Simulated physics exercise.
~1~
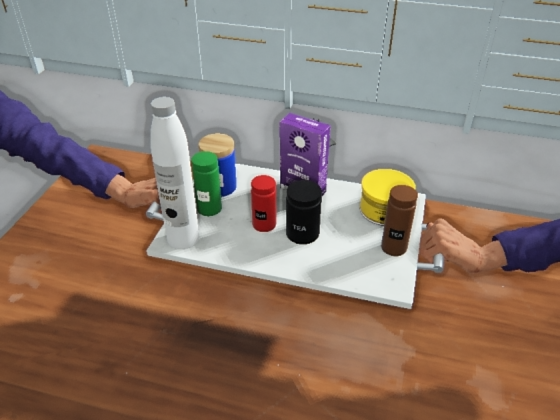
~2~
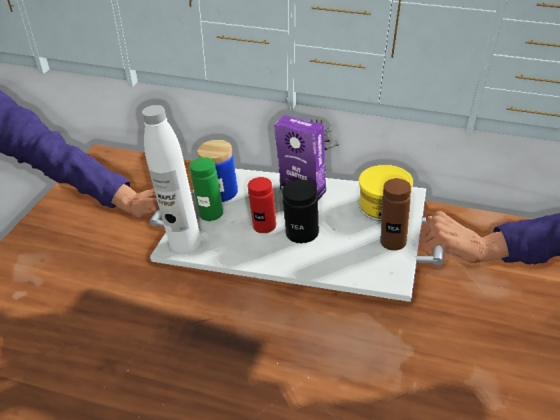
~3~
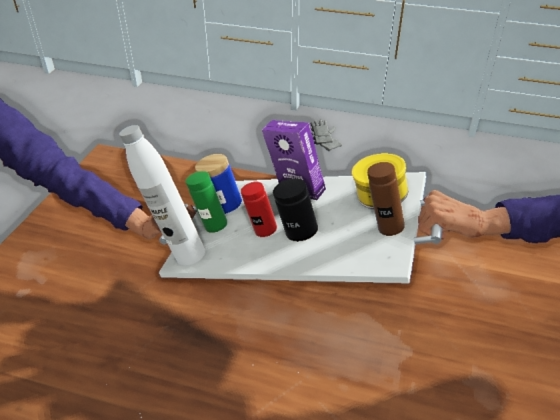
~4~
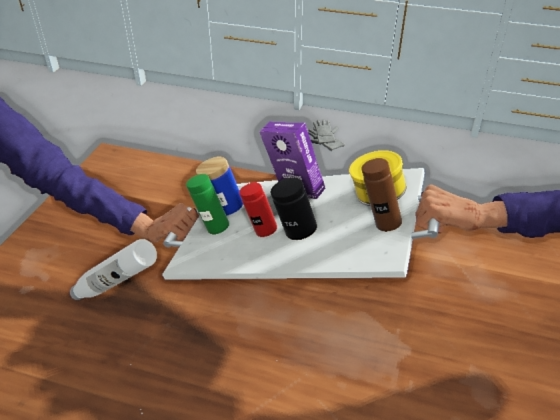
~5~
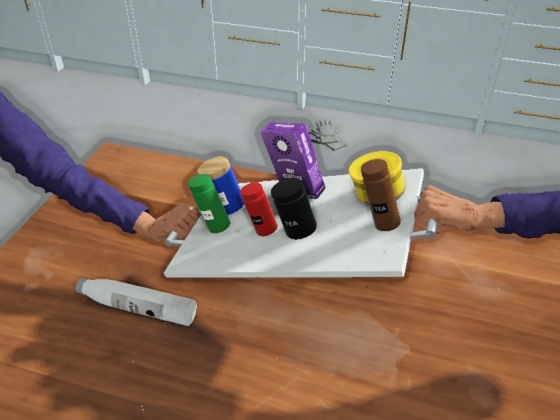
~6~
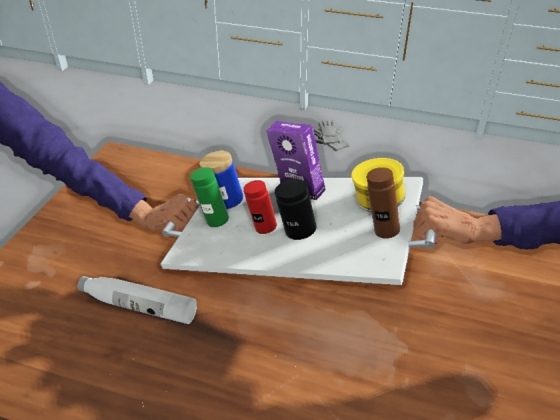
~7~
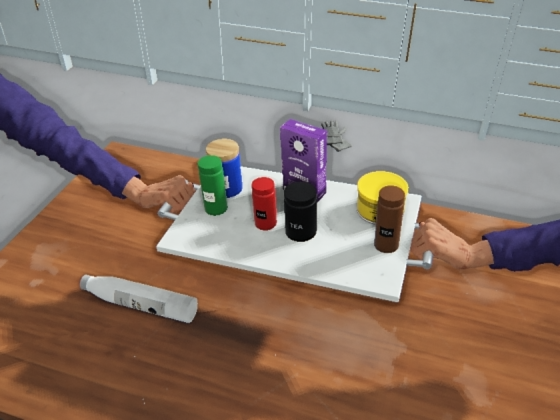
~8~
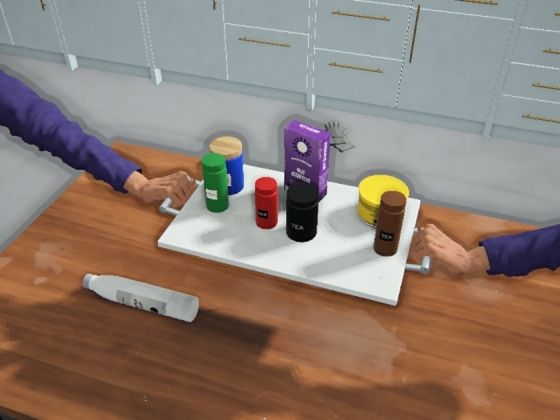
White bottle toppling off the left side of a hand-held white tray as it tilts and levels, seven other containers staying upright.
